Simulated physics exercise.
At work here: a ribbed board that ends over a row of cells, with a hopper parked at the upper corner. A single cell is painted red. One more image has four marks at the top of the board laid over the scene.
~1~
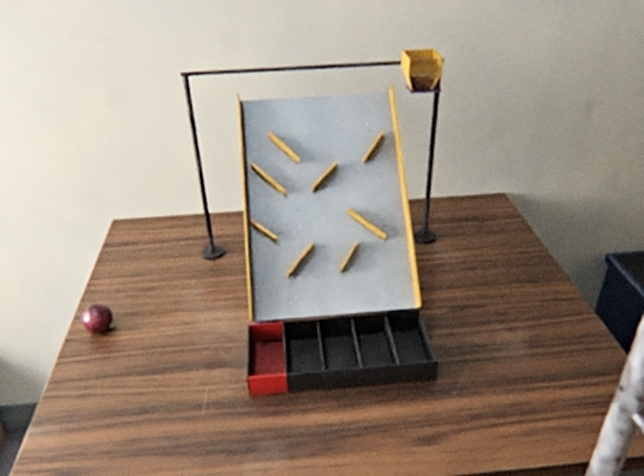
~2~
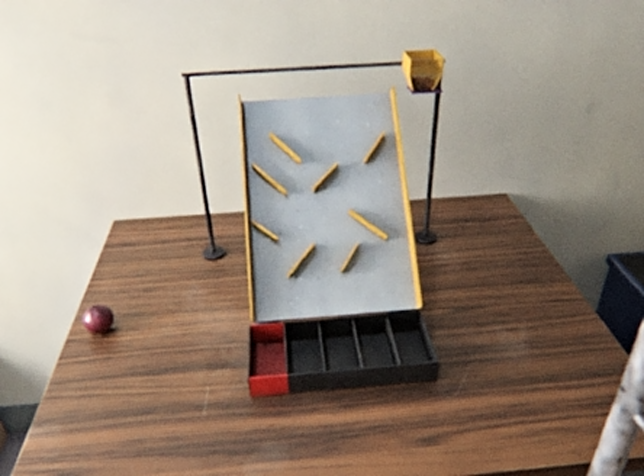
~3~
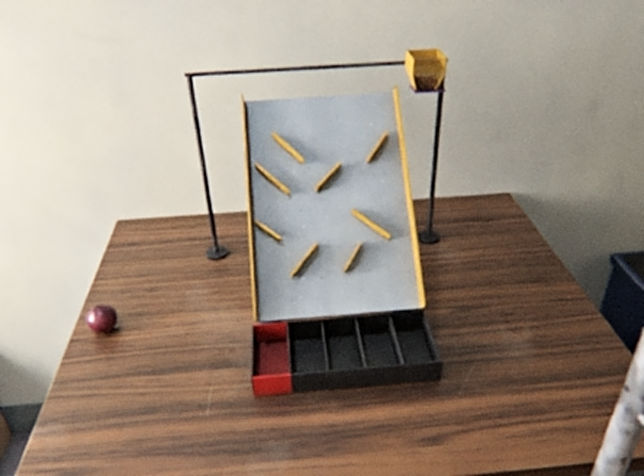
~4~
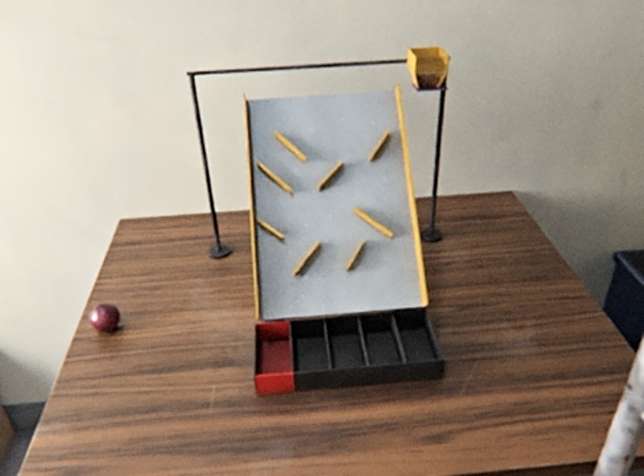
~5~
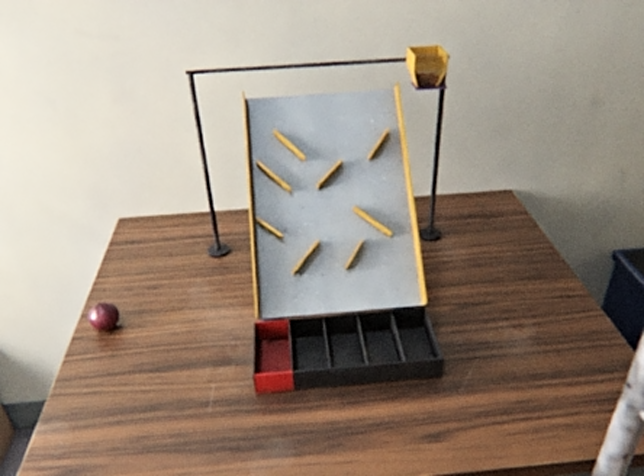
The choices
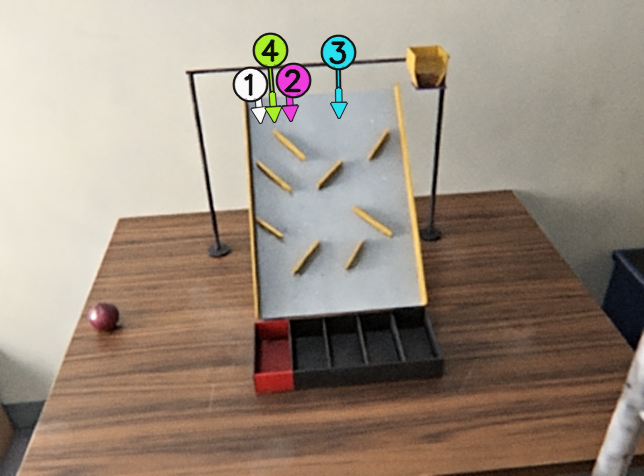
A ribbed board stands above a row of cells on a wooden table, and nothing moves.
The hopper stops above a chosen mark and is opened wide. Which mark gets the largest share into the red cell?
Use mark 2.
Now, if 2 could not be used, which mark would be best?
That would be 4.
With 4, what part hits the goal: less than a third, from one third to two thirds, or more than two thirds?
It is more than two thirds.
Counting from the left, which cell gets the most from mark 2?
The first from the left.
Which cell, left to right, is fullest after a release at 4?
The first.
On the marked copy, mark 1 meets the board at (260, 117); mark 2 meets the board at (290, 115); mark 3 meets the board at (339, 112); mark 4 meets the board at (274, 116).
With 1, roughly a third in the red cell, roughly two thirds in other cells, just a few held on the board.
With 2, almost all in the red cell.
With 3, roughly a third in the red cell, roughly two thirds in other cells.
With 4, the larger part in the red cell, about a tenth in other cells, just a few held on the board.
